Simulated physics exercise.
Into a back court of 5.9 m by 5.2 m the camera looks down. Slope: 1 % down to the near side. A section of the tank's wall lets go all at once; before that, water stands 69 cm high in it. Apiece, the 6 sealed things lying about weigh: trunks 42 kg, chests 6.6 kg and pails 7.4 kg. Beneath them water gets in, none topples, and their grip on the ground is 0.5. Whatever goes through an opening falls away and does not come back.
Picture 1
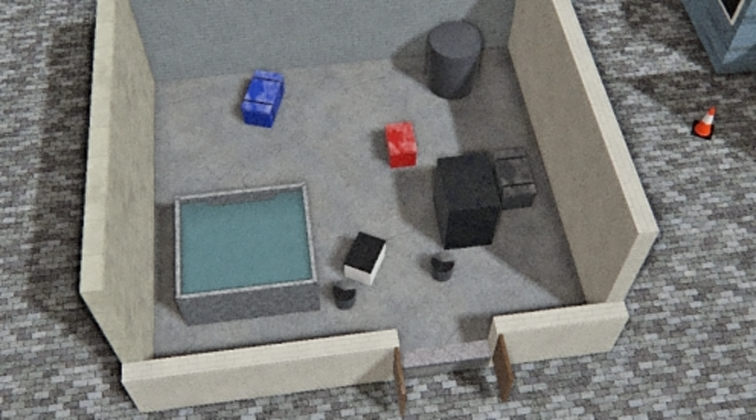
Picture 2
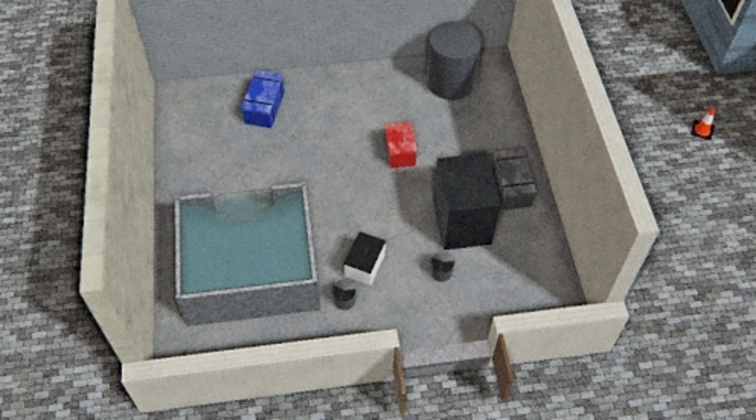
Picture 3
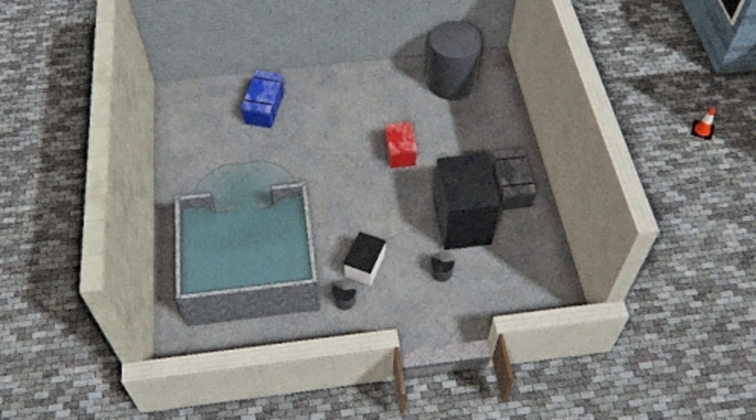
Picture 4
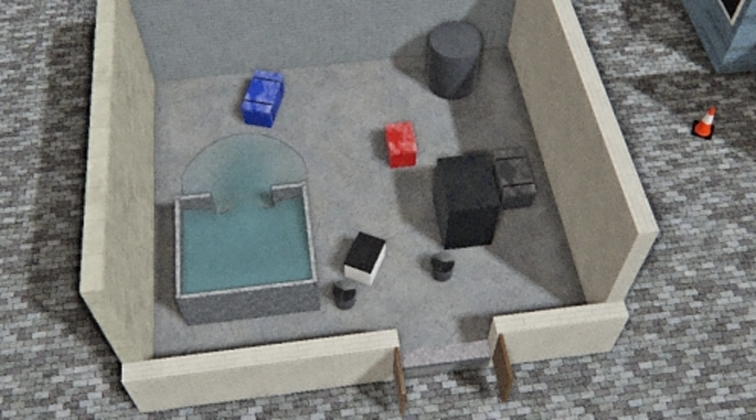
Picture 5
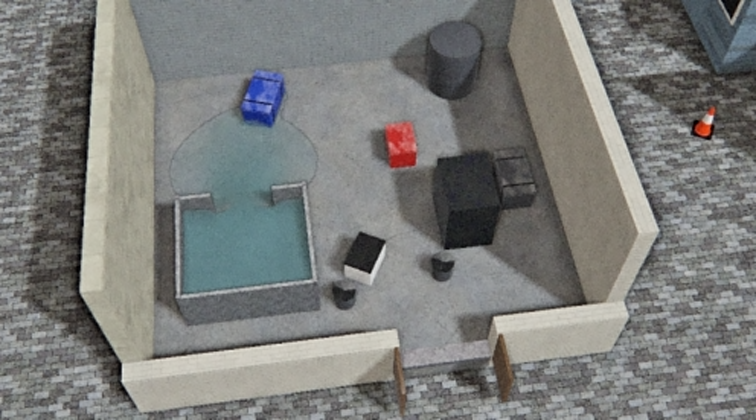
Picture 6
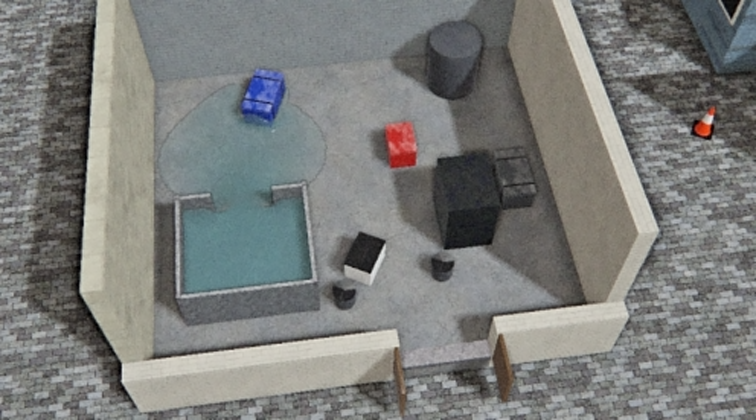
A walled courtyard with a grey floor, set amid grey paving, is seen from high above by a still camera. A grey-rimmed tank of teal water sits at left, with a blue chest behind it, a red one near the middle, dark boxes and a grey cylinder at right. The tank's rear wall opens and water spreads backward in a widening rounded sheet, reaching the blue chest.
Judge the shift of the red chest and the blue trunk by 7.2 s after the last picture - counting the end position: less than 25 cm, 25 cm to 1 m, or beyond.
Result: The red chest will go a long way, the blue trunk will go a long way.
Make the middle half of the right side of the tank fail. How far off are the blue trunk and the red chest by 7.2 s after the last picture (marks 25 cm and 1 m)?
Here's how it goes: The blue trunk scarcely moves, and the red chest winds up well off.
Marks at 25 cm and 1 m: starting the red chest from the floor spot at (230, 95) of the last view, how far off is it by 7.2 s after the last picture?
Short answer: It drifts a great distance.
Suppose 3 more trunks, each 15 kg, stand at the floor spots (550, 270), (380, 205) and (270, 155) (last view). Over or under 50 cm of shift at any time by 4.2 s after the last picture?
In the order listed: Behind the line; behind the line; across the line.
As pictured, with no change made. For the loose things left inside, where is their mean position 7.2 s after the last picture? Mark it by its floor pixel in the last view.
Close to pixel (405, 229).
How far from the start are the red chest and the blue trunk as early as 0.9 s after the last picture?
Roughly 0 and 40 cm.
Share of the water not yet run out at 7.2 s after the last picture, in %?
About 100 per cent.
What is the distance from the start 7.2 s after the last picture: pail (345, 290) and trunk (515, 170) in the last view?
Respectively: 0 cm / 20 cm.
Then, 0.9 s after the last picture the red chest is near (401, 137), 0.0 m from its start, aground; the blue trunk is near (266, 74), 0.4 m from its start, aground; 0 of 6 are out; 0 afloat.
Then, 2.8 s after the last picture the red chest is near (401, 137), 0.0 m from its start, aground; the blue trunk is near (321, 73), 1.0 m from its start, afloat; 0 of 6 are out; 1 afloat.
Then, 4.8 s after the last picture the red chest is near (407, 165), 0.5 m from its start, aground; the blue trunk is near (394, 82), 2.1 m from its start, aground; 0 of 6 are out; 0 afloat.
Then, 7.2 s after the last picture the red chest is near (337, 224), 1.8 m from its start, afloat; the blue trunk is near (411, 100), 2.3 m from its start, aground; 0 of 6 are out; 1 afloat.
